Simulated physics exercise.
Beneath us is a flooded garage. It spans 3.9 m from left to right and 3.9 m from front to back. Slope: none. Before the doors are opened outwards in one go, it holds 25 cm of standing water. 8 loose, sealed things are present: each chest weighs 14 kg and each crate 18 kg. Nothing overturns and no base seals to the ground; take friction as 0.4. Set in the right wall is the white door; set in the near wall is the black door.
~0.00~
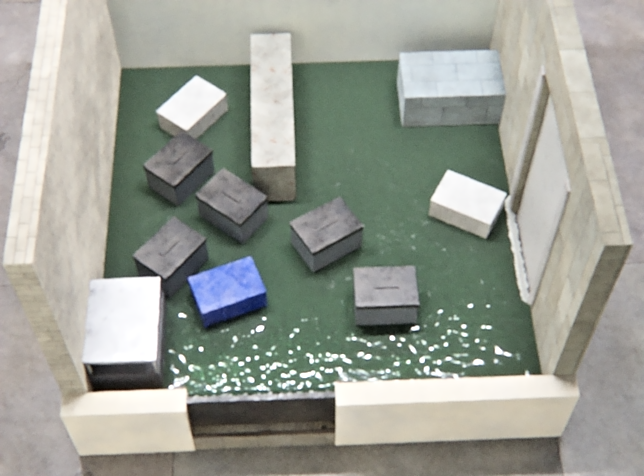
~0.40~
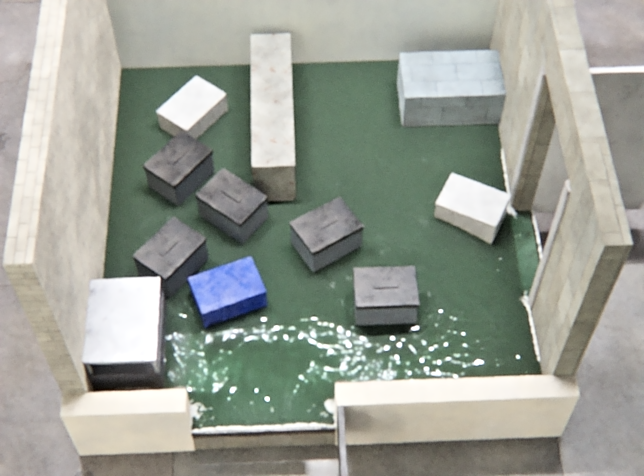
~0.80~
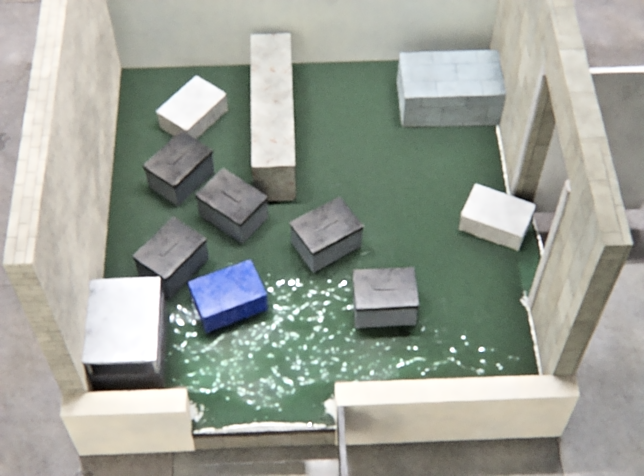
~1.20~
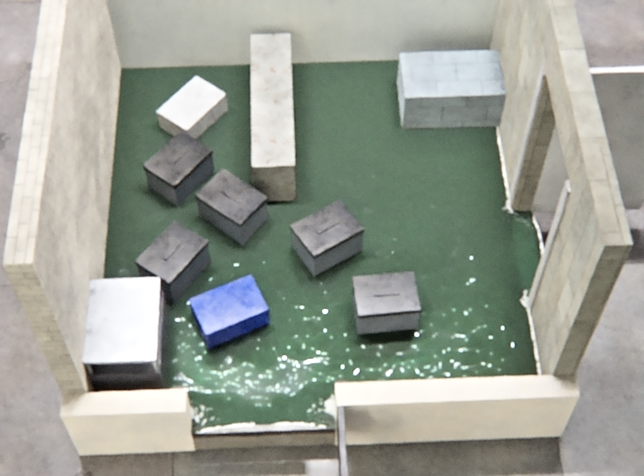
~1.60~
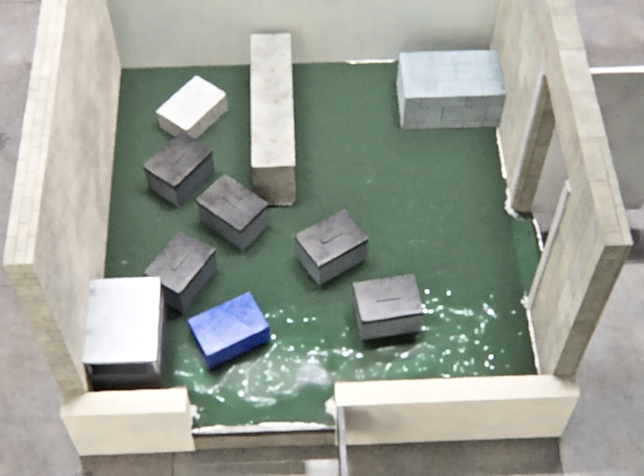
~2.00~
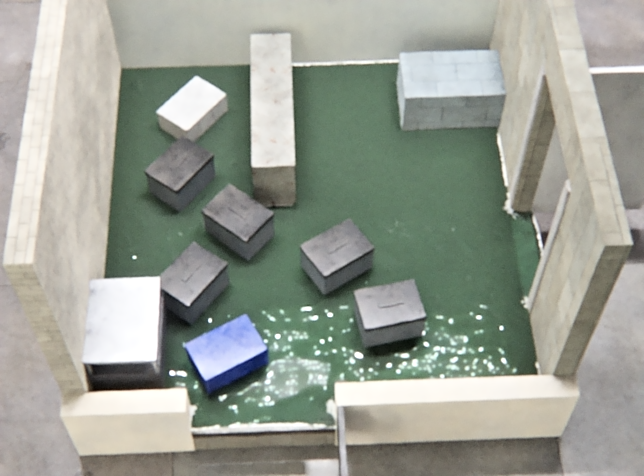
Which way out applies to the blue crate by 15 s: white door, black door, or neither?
Black door.
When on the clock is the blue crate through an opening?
Roughly 2.5 s, I'd say.
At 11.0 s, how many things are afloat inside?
By my count, 3.
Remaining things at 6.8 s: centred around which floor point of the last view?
Near (304, 326).
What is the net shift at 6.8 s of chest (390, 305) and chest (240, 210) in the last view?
Respectively 60 cm and 150 cm.
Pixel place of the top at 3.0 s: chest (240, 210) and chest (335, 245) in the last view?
(266, 240) and (351, 273), roughly.
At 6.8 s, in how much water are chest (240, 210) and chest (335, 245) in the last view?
First roughly 12 cm, second roughly 12 cm.
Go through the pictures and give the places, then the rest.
The blue crate at (227, 285) floats; about 3260 L in view; 0 of 8 have shifted, in the first picture.
The blue crate at (227, 285) floats; 25 cm deep round most things; 0 of 8 have shifted, in the second picture.
The blue crate at (227, 288) floats; 25 cm deep round most things; 1 of 8 have shifted, in the third picture.
The blue crate at (229, 304) floats, 17 cm from its start; about 2960 L in view; 2 of 8 have shifted, in the fourth picture.
The blue crate at (228, 323), afloat, 36 cm from its start; 20 cm deep round most things; 6 of 8 have shifted, in the fifth picture.
The blue crate at (226, 347), afloat, 59 cm from its start; 19 cm deep round most things; 6 of 8 have shifted, in the sixth picture.
After 3.0 s the blue crate has gone out by the black door; 2 of 8 are out; 6 afloat.
After 6.8 s the blue crate has gone out by the black door; 3 of 8 are out; 5 afloat.
After 11.0 s the blue crate has gone out by the black door; 5 of 8 are out; 3 afloat.
After 15.0 s the blue crate has gone out by the black door; 5 of 8 are out; 0 afloat.
